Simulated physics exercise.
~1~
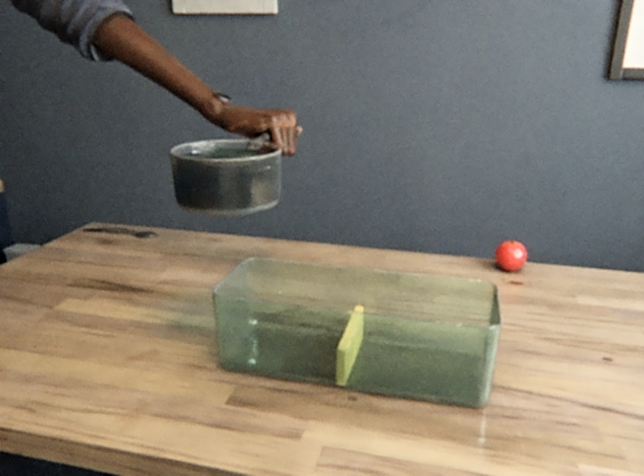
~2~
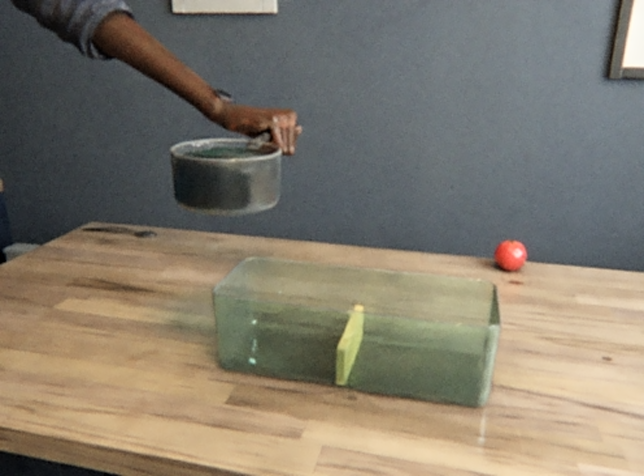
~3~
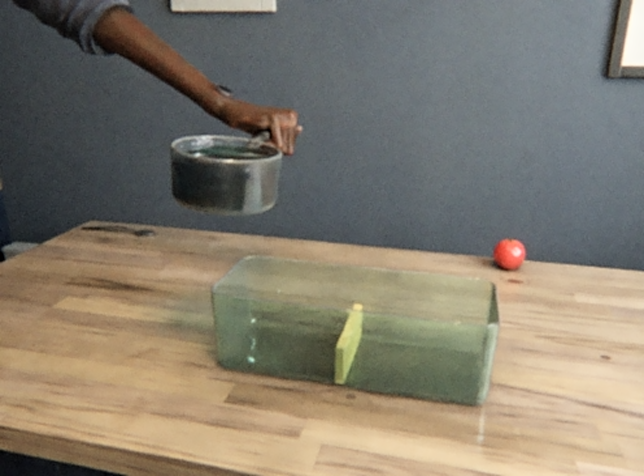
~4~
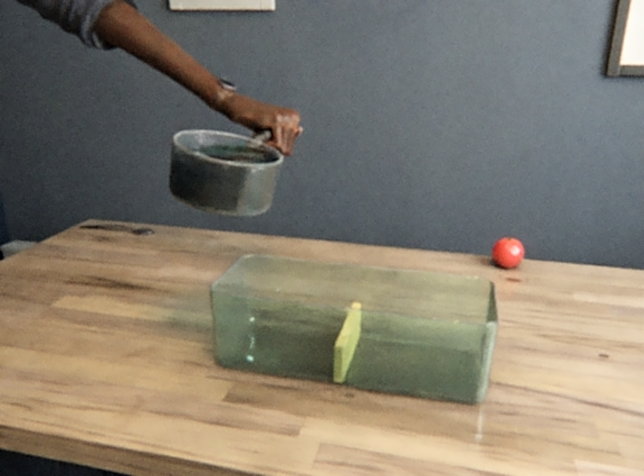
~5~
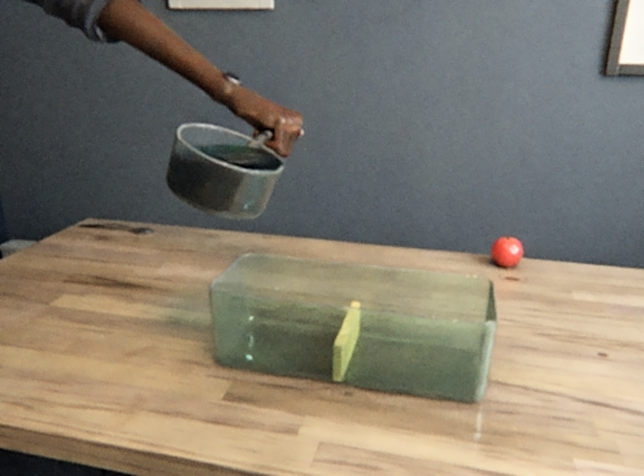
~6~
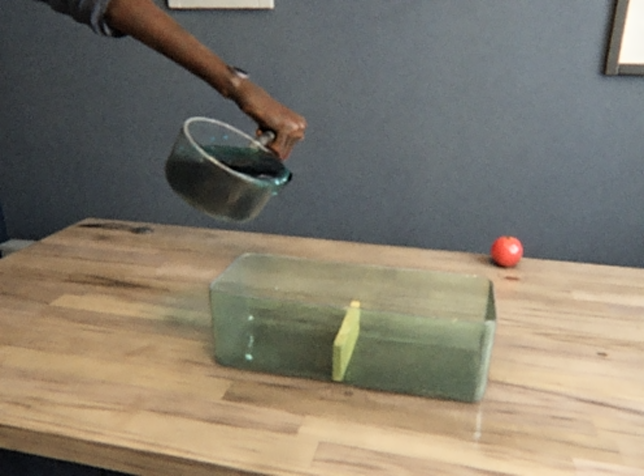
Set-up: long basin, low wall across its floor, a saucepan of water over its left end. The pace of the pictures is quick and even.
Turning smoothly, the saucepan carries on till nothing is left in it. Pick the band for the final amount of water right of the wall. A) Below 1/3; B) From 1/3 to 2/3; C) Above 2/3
Answer: A.
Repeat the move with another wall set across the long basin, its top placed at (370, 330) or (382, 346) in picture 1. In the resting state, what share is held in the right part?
The first position gives around 10 percent, the second around 30 percent.
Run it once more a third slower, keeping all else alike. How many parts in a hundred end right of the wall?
Around 5 percent.
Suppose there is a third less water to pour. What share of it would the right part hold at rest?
Estimated share: Around 5 %.
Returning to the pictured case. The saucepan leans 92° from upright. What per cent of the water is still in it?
Roughly 25 percent remains at that point.
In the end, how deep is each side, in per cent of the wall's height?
I'd say close to 70 per cent on the left side and 0 on the right.
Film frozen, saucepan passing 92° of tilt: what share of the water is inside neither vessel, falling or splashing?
Near 40 parts in a hundred.
A moment on, the saucepan is tipped on its side and 24 per cent is still to pour, 35 is left of the wall and 0 right of it.
Next, the saucepan is tipped right over and 4 per cent is still to pour, 87 is left of the wall and 1 right of it.
Then the saucepan is tipped right over and 0 per cent is still to pour, 92 is left of the wall and 5 right of it.
Later the saucepan is tipped right over and 0 per cent is still to pour, 92 is left of the wall and 5 right of it.
Finally, 92 per cent lies left of the wall, 6 right of it and 3 outside.
